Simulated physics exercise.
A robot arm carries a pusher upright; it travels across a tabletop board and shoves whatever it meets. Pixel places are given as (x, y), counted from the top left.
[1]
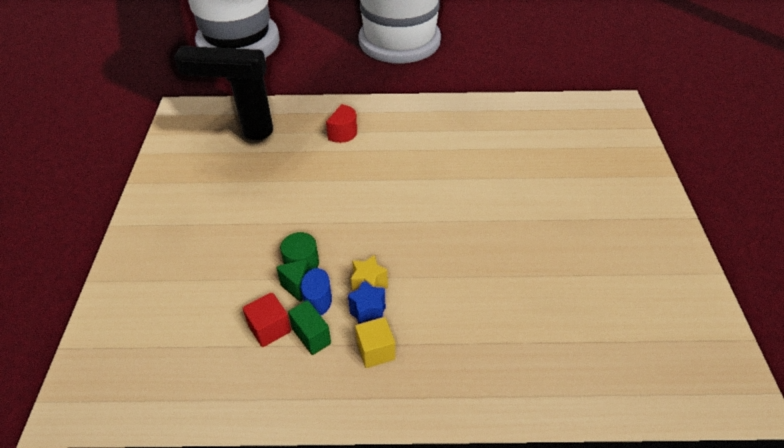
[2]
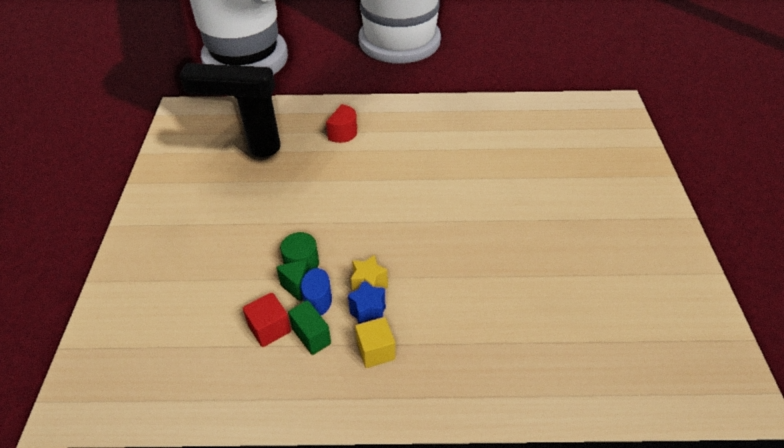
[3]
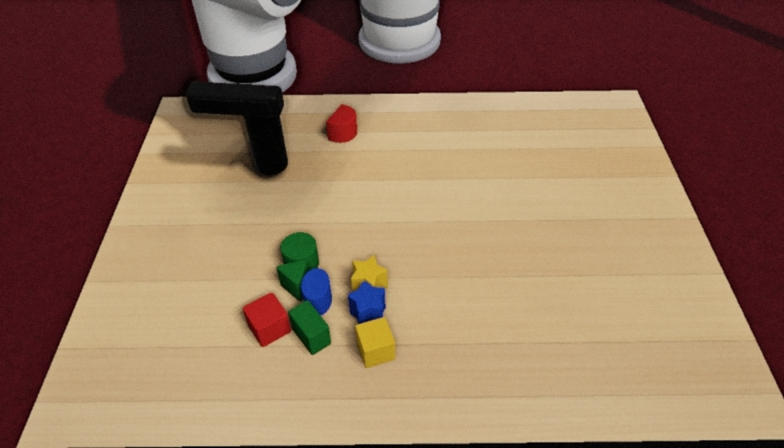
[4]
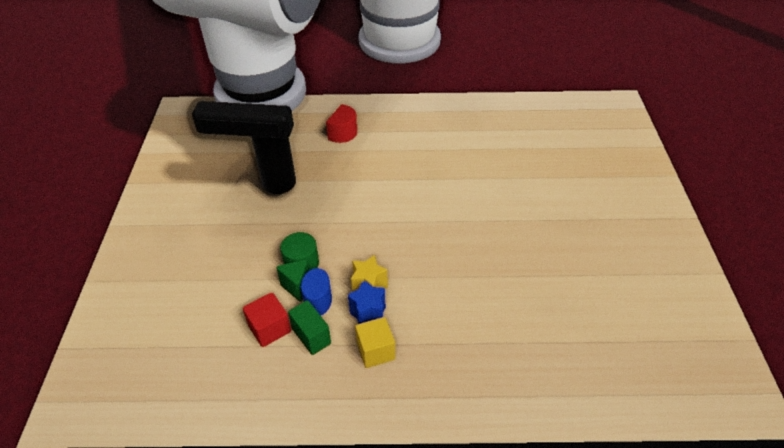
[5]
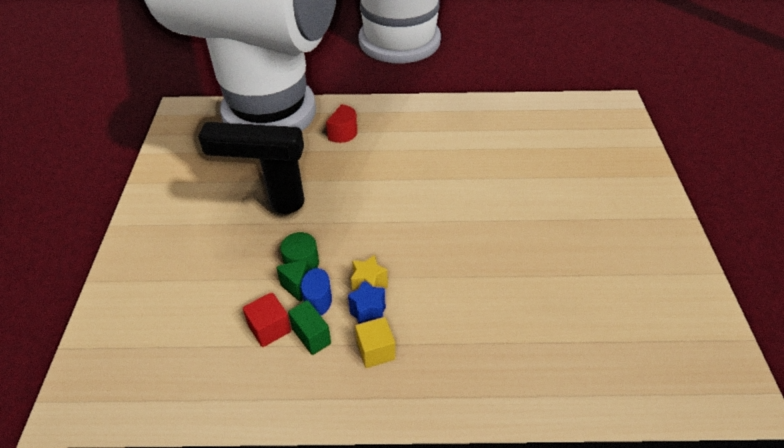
To begin with, a black pusher stands near the upper left of a wooden board, with a red block to its right and a cluster of coloured blocks below. The pusher then slides steadily down and slightly right, nearing the green circular block, as a white robot arm comes further into view behind it and the blocks stay still.
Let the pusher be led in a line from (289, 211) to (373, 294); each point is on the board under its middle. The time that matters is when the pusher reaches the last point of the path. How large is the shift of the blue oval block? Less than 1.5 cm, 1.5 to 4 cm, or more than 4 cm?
Within 1.5 cm.
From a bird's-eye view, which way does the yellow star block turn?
It twists anticlockwise.
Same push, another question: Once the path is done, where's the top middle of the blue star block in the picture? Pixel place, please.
Its top centre is at about (390, 311).
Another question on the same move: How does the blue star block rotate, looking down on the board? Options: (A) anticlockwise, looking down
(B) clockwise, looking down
The answer is B.
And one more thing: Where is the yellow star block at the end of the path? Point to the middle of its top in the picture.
Around pixel (403, 285).
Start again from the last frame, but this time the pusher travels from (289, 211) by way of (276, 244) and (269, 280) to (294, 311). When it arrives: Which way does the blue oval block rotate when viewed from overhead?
The block turns counter-clockwise.
On the path given first. One third of the way, pusher at (314, 228); nothing pushed yet.
Two thirds of the way, pusher at (342, 256); green circular block at (298, 253).
At the end, pusher at (372, 285); green circular block at (298, 253); blue oval block not moved; blue star block at (390, 311), turned 75° clockwise; yellow star block at (403, 285), turned 55° anticlockwise.
